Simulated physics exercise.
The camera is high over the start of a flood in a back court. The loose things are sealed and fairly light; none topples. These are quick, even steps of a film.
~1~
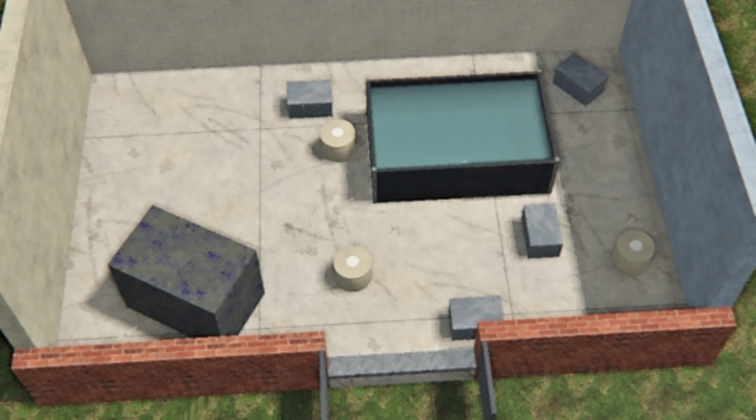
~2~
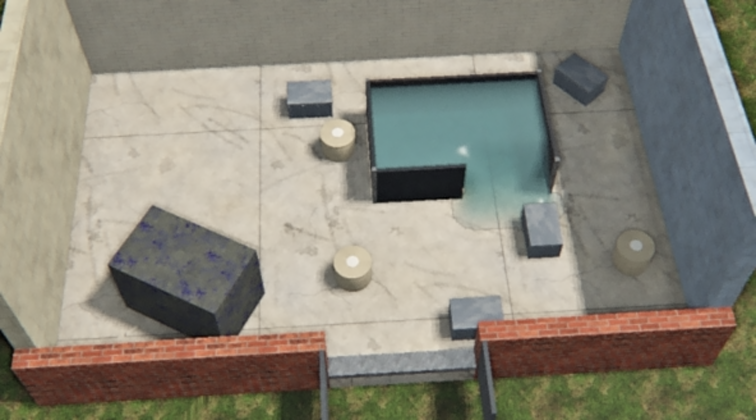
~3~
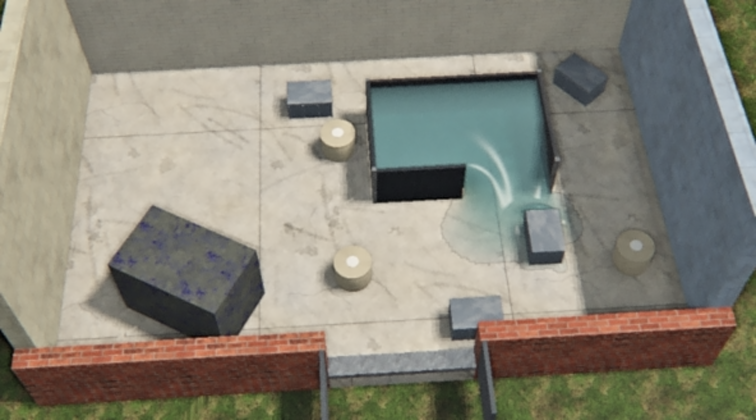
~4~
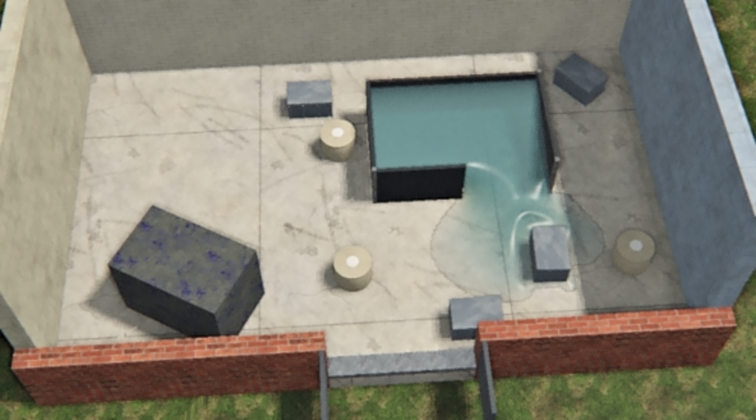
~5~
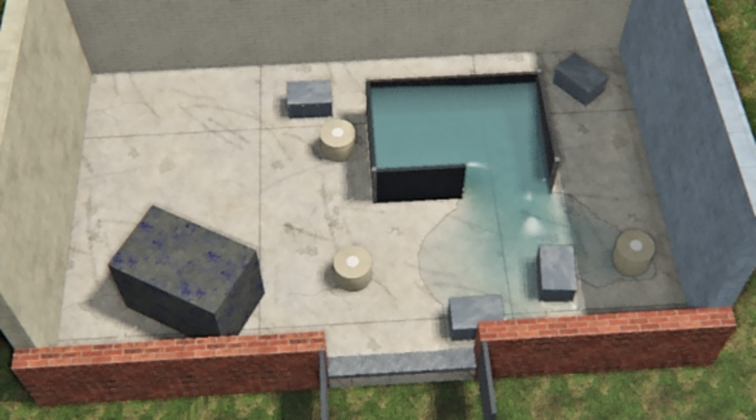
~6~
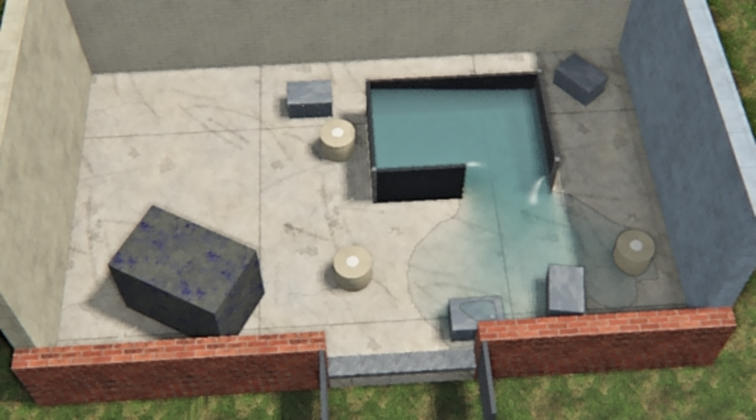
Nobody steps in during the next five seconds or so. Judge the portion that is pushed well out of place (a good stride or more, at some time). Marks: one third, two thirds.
That comes to one to two thirds.
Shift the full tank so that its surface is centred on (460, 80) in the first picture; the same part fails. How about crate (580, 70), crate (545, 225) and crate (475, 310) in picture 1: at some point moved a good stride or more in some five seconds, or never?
As listed: Less than that, that far or more, pushed that far.
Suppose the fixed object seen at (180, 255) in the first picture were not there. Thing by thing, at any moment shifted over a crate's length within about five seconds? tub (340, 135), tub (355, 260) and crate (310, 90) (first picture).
In turn: No, under that, no.
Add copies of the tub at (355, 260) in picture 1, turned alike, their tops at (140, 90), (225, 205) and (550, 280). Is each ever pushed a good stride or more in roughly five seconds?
In turn: Under that, short of that, moved that far.
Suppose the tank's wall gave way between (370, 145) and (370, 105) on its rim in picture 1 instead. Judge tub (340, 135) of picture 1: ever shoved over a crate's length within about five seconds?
Verdict: Yes.
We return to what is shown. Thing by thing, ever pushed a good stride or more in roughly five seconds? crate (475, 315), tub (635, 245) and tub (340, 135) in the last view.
As listed: Moved that far, shifted that much, short of that.
A moment on, 1 of 7 are well off their spots; 0 afloat.
Next, 2 of 7 are well off their spots; 2 afloat.
Later, 3 of 7 are well off their spots; 2 afloat.
In the end, 4 of 7 are well off their spots, and 4 have been at some point; 1 afloat.
